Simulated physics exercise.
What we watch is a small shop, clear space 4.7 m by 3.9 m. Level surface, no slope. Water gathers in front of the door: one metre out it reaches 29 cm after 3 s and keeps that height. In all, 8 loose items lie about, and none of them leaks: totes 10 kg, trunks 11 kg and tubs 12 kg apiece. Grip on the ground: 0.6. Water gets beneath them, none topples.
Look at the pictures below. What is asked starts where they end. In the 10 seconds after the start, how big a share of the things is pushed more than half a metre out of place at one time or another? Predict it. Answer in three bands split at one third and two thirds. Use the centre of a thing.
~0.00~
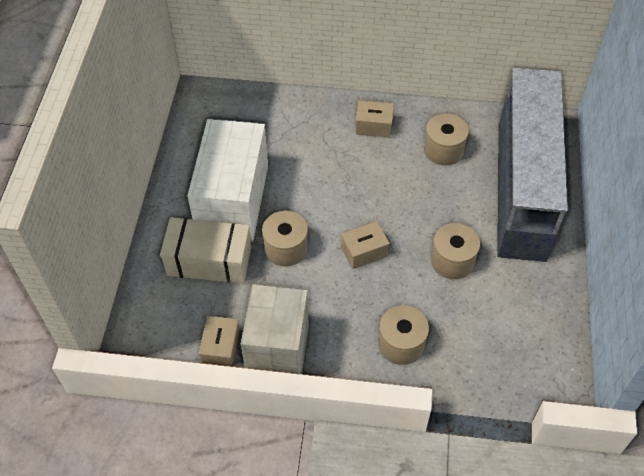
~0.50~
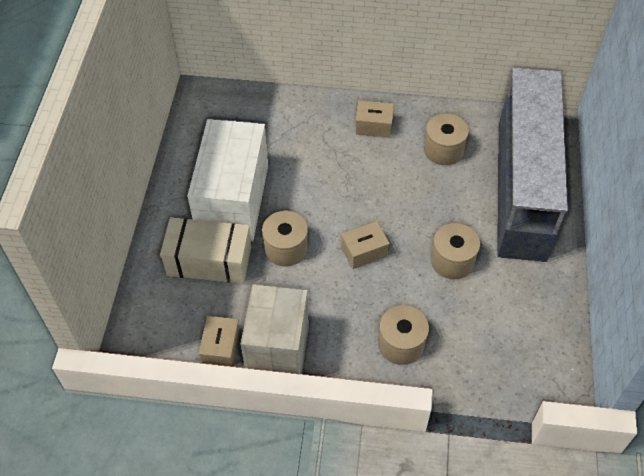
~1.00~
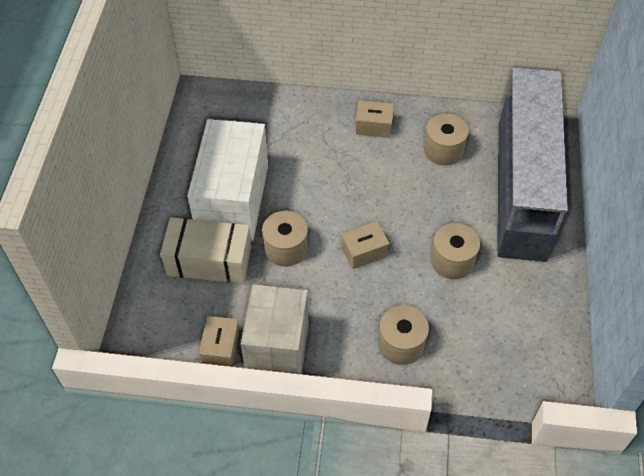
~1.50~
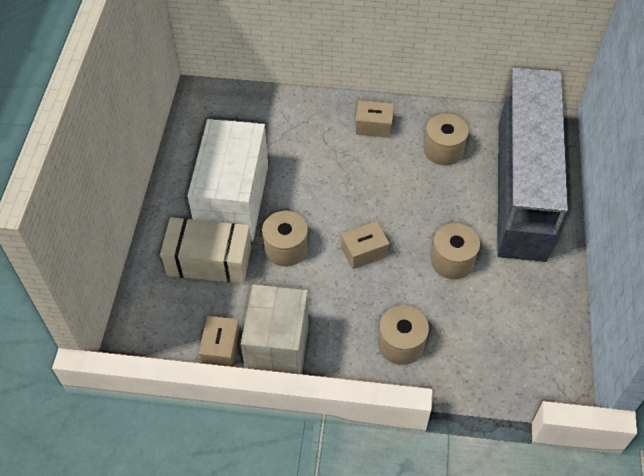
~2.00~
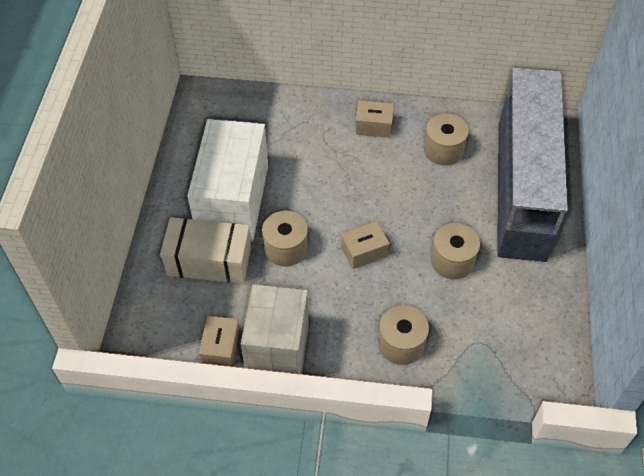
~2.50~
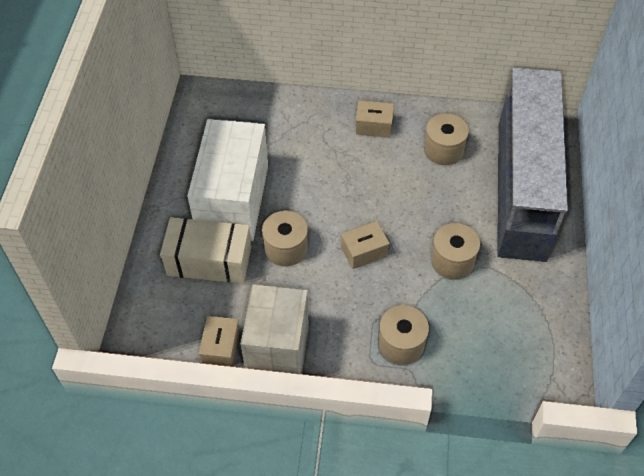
One third to two thirds.
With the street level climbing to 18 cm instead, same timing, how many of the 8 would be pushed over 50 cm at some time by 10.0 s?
Count under that change: 1.
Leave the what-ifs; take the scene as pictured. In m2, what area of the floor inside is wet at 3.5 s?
My estimate is roughly 5.0 m2.
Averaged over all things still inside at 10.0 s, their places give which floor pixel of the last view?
It sits at about (268, 263).
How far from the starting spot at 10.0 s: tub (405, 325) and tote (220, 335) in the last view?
The first is 30 cm from its start, the second 5 cm.
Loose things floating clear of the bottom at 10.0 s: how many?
3 of them.
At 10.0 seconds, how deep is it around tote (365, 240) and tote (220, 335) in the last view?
About 6 and 8 cm.
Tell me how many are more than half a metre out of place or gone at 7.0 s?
At that time I count 3.
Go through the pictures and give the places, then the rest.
The first frame shows a tote at (375, 112) rests on the ground; a trunk at (205, 240) rests on the ground; water covers 0.0 m2; 0 of 8 have shifted.
The second frame shows a tote at (375, 112), on the bottom; a trunk at (205, 240) rests on the ground; water covers 0.0 m2; 0 of 8 have shifted.
The third frame shows a tote at (375, 112) rests on the ground; a trunk at (205, 240), on the bottom; water covers 0.0 m2; 0 of 8 have shifted.
The fourth frame shows a tote at (375, 112) rests on the ground; a trunk at (205, 240) rests on the ground; 0.0 m2 under water; 0 of 8 have shifted.
The fifth frame shows a tote at (375, 112), on the bottom; a trunk at (205, 240), on the bottom; water covers 0.4 m2; 0 of 8 have shifted.
The sixth frame shows a tote at (375, 112), on the bottom; a trunk at (205, 240) rests on the ground; water covers 1.6 m2; 0 of 8 have shifted.
After 3.5 s 0 of 8 are over 50 cm from their spots; 0 afloat.
After 4.5 s 1 of 8 are over 50 cm from their spots; 0 afloat.
After 7.0 s 3 of 8 are over 50 cm from their spots; 2 afloat.
After 10.0 s 3 of 8 are over 50 cm from their spots, and 3 have been at some point; 3 afloat.
